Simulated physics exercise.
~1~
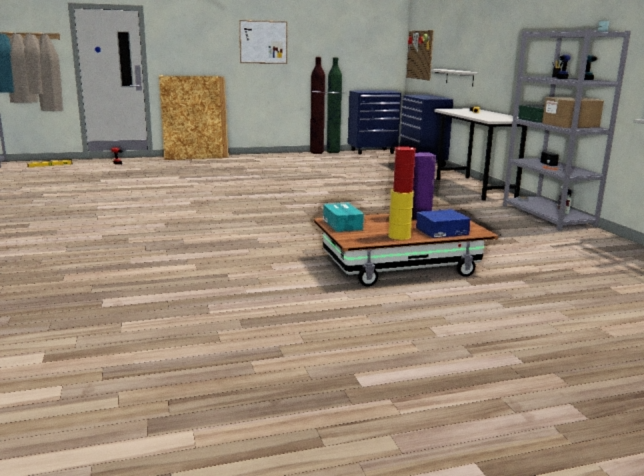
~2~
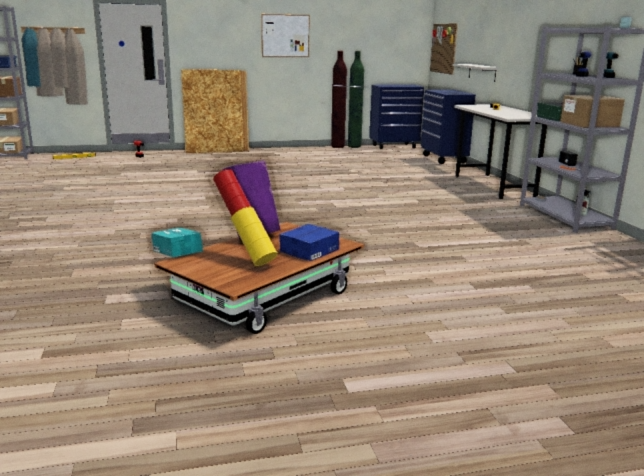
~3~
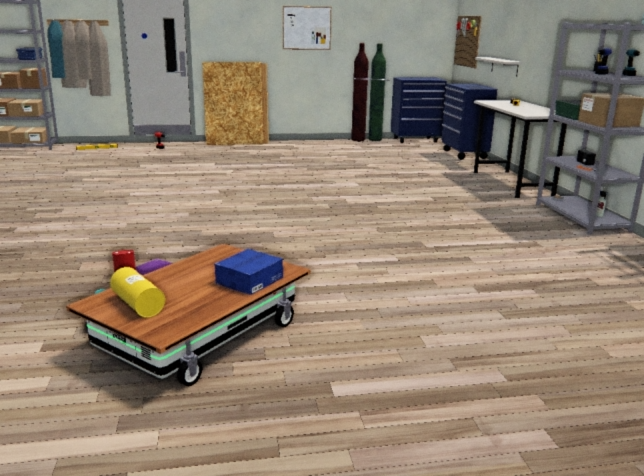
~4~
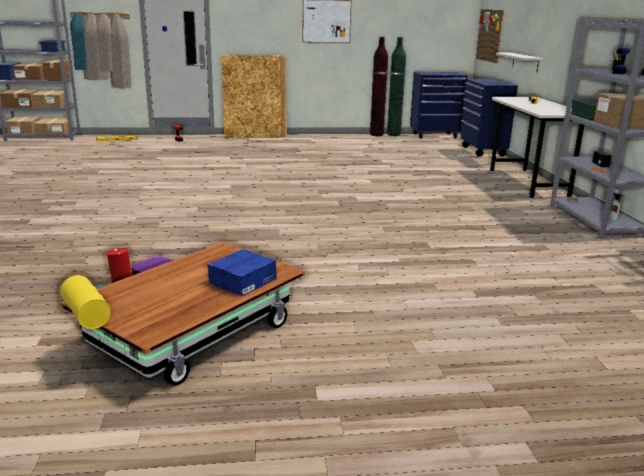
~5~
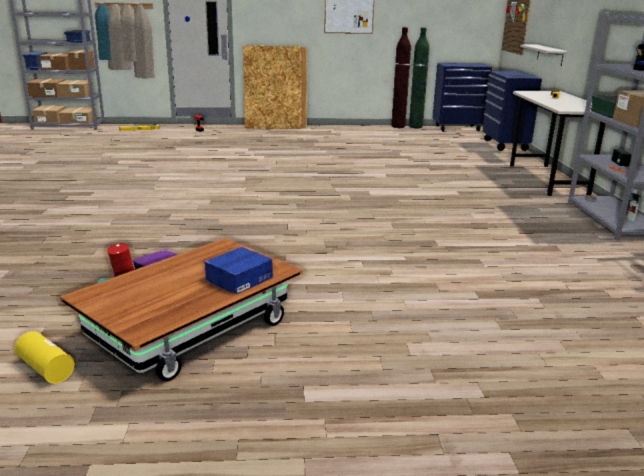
A cart swings left and stops, spilling all its load except the blue box.
